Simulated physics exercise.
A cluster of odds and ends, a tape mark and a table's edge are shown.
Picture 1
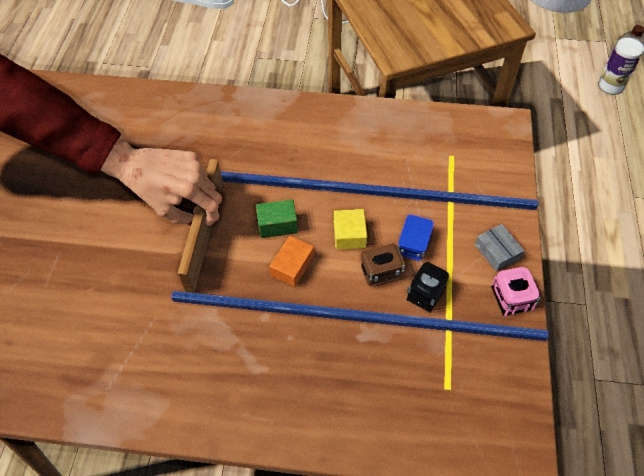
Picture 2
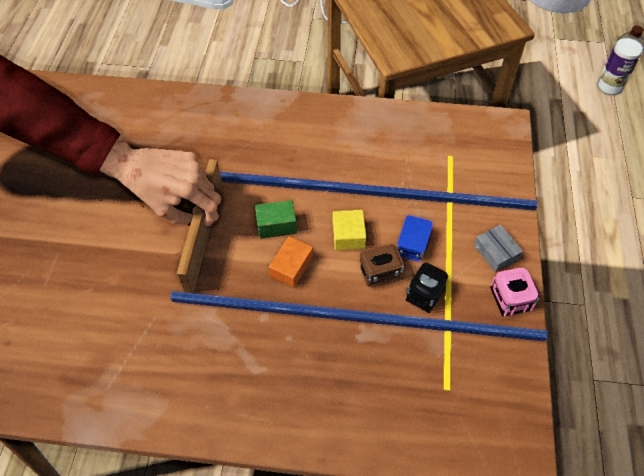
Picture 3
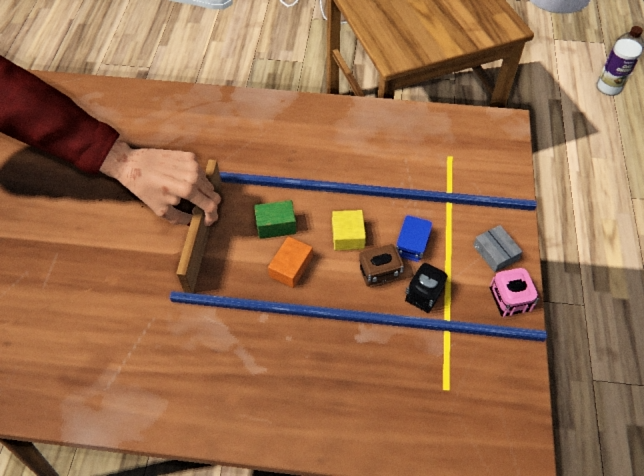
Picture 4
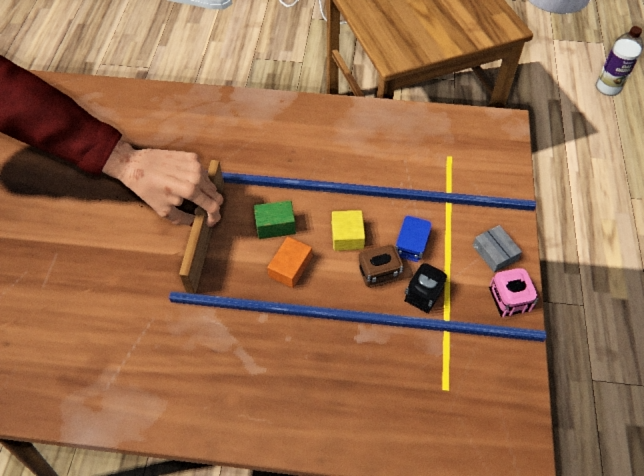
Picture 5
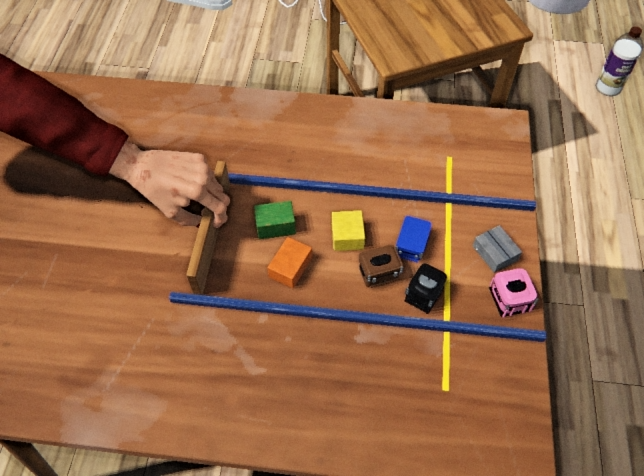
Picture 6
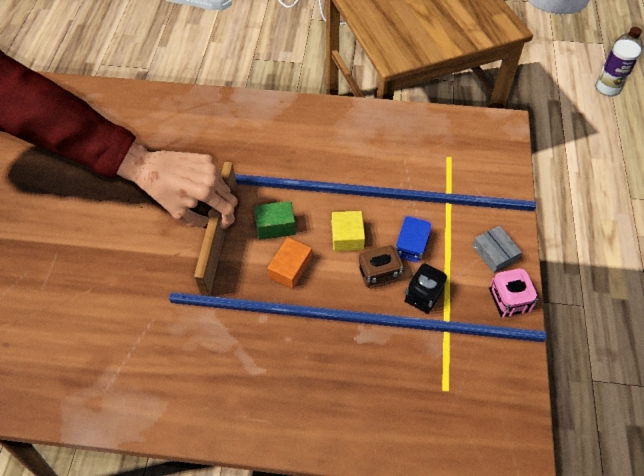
A hand in a dark red sleeve held a wooden board upright on a table, then slid it slightly right toward the scattered colourful blocks and cases, which stayed practically still between two blue rods.
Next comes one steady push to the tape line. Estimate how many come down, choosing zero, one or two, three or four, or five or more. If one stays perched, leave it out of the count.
Missing: Below three, above nil.
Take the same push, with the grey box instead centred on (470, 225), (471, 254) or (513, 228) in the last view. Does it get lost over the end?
Going place by place, the grey box sits tight; ends up off; ends up off.
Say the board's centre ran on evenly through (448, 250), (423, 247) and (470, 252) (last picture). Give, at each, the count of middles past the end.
Going through the three places, I get 1, 0 and 3.
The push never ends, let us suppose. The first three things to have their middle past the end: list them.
The grey box, the blue case, the pink case.
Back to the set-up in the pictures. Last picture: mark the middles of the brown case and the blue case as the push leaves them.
Listed in order, first is (498, 281) and the other is (533, 249).
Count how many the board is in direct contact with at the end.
It is in contact with 3.
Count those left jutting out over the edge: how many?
I'd say 2 of them.
Soon after, none off yet; pink case at rest near (513, 293); grey box at rest near (497, 249); black case at rest near (426, 288).
After that, none off yet; pink case at rest near (513, 293); grey box moving near (501, 250); black case displaced about its own width near (451, 300).
In the end, the number that fall off is one or two; gone, grey box.
